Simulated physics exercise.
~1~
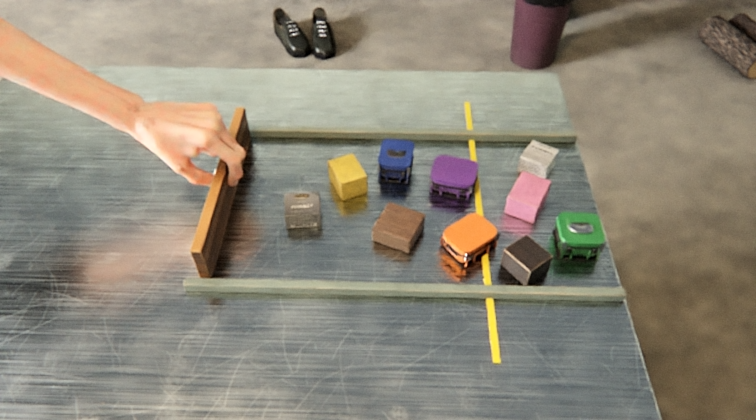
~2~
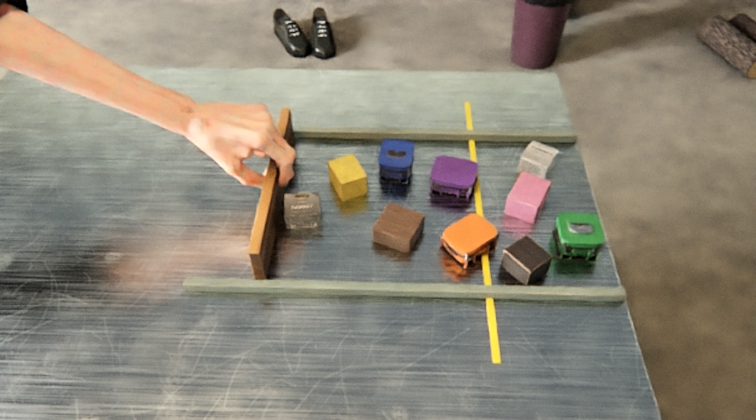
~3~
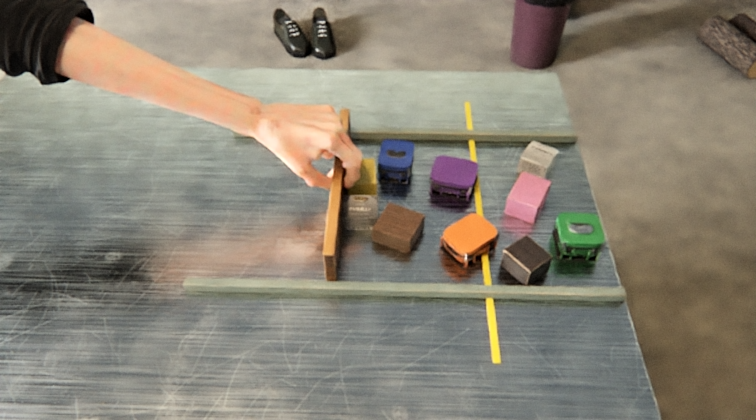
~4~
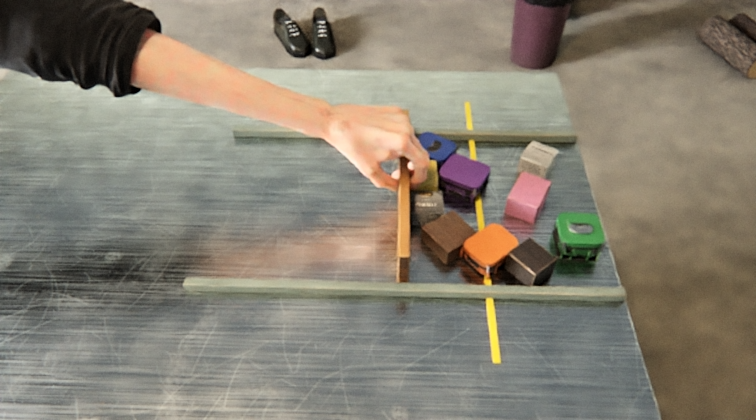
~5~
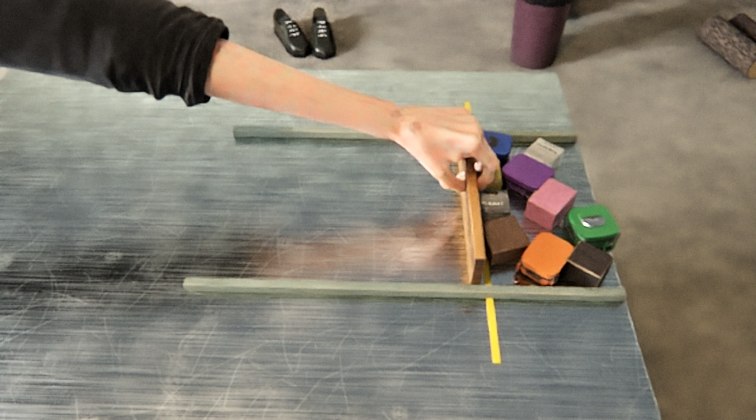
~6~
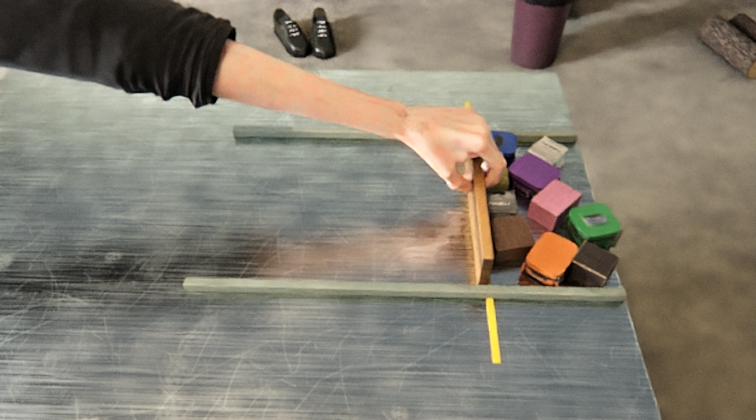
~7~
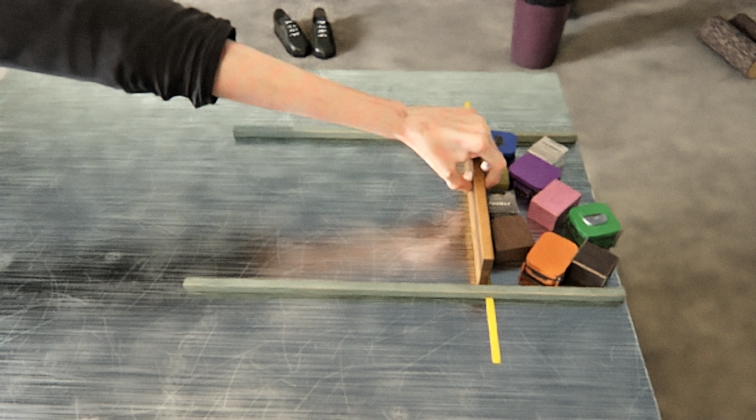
The video shows a hand pushing an upright wooden board rightward between two rails, gathering ten small coloured blocks and cases into a cluster near the table's right edge. The board stops at the yellow tape strip, and all the objects remain on the table.
